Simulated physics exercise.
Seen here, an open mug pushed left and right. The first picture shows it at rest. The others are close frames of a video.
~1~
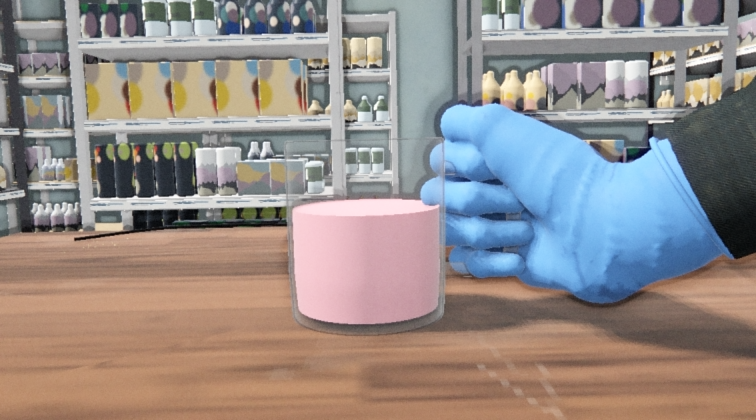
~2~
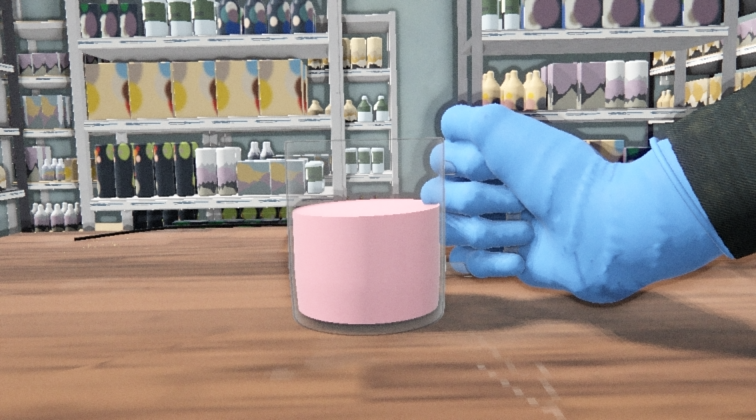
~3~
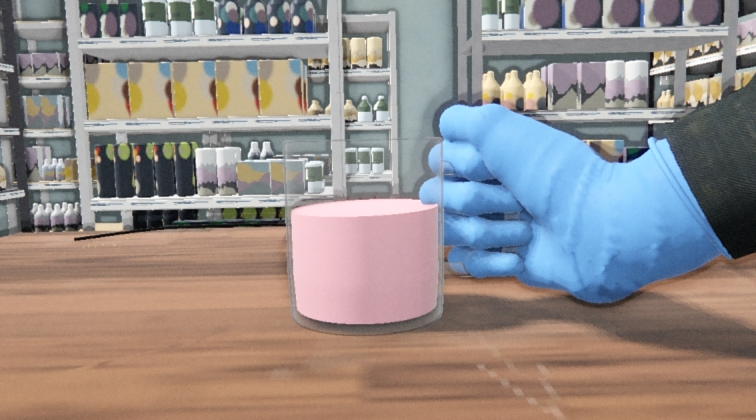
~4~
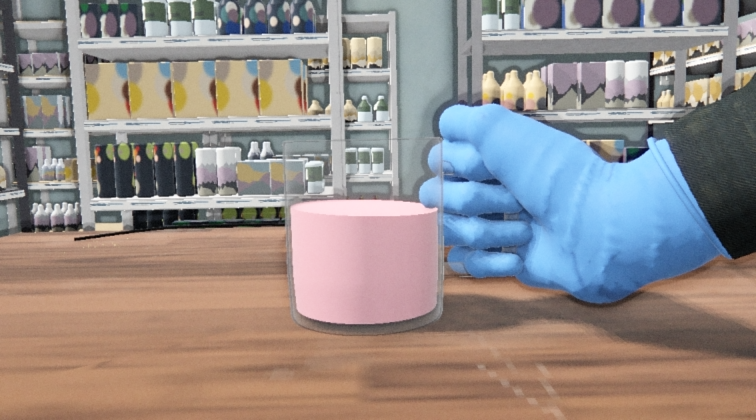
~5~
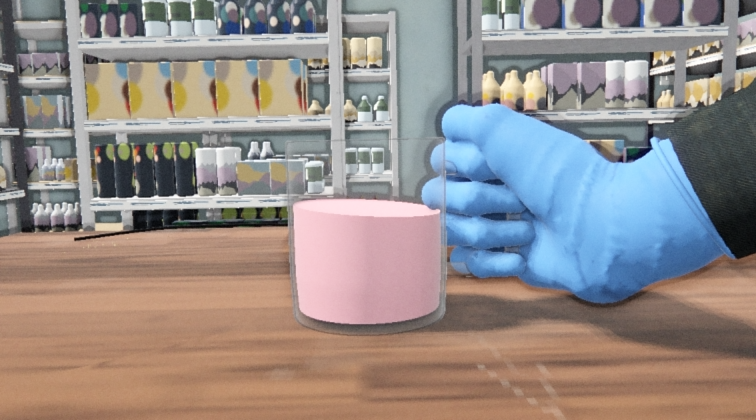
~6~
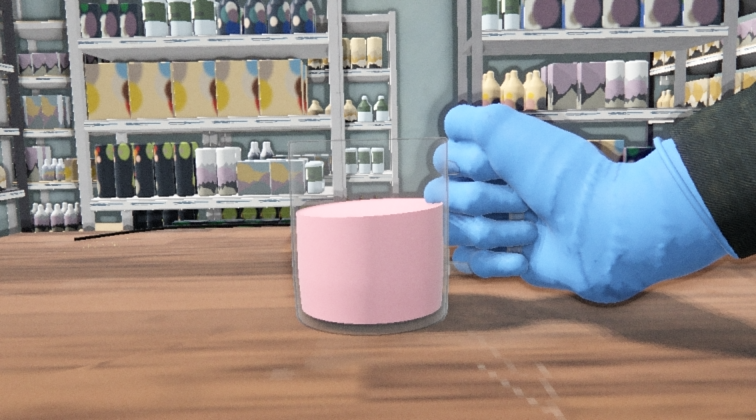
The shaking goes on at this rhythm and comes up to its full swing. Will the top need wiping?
The mug holds.
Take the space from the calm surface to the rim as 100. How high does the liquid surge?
Roughly 50 per cent.
Soon after, the highest wave so far climbs under half way to the rim.
In the end, the highest wave so far climbs under half way to the rim; nothing has left it.
